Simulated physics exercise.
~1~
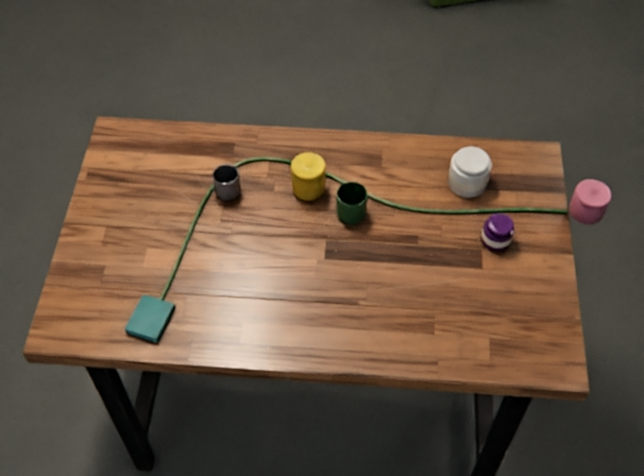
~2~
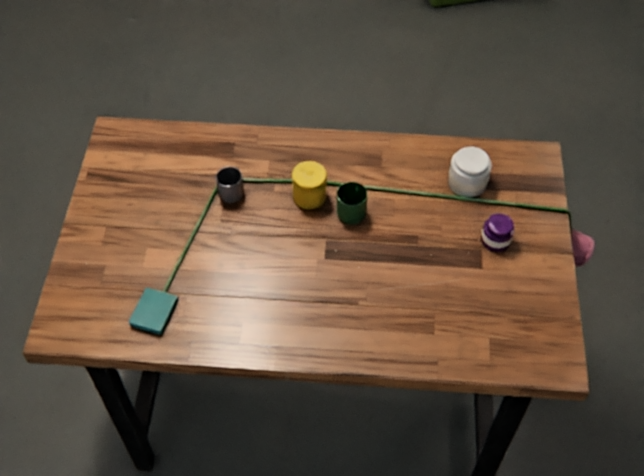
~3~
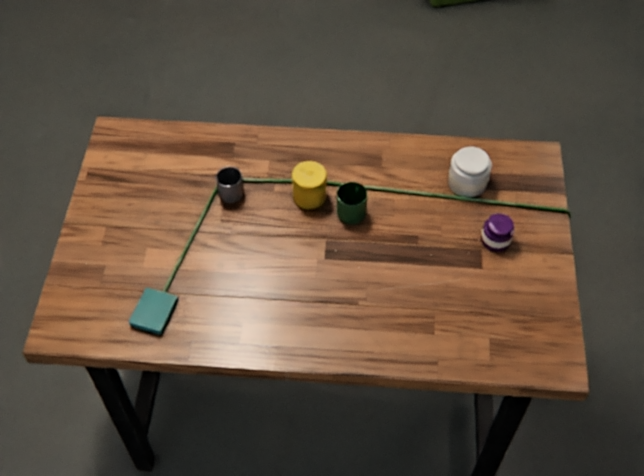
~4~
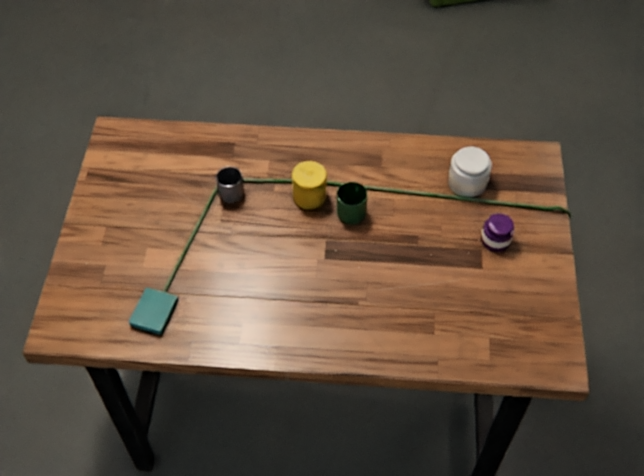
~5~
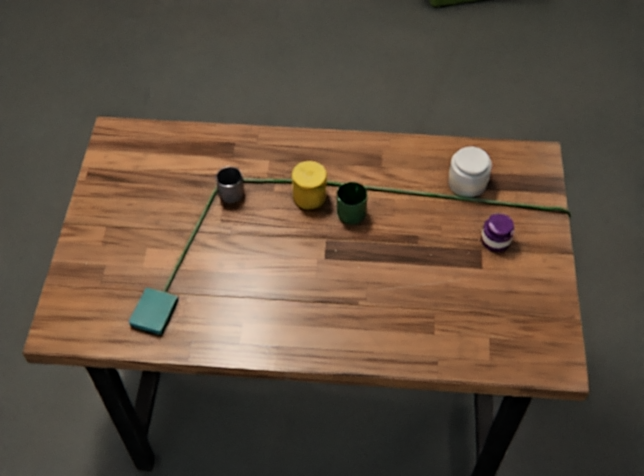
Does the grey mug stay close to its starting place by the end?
Yes, the grey mug stays close to where it began, shifting only slightly as the cable tightens and remaining upright on the table.
A pink cylindrical speaker drops past the right edge of a wooden table, seen from above in a grey-floored room, with a green cable running from it to a flat teal square at the lower left. A grey mug, a yellow tub, a green cup, a white jar and a purple jar stand across the tabletop. As the speaker falls and turns, the curved cable pulls into straighter lines, and the mug, tub and teal square shift slightly. The speaker then disappears below the edge. The cable ends taut across the table, bending at the mug, while everything else rests still.
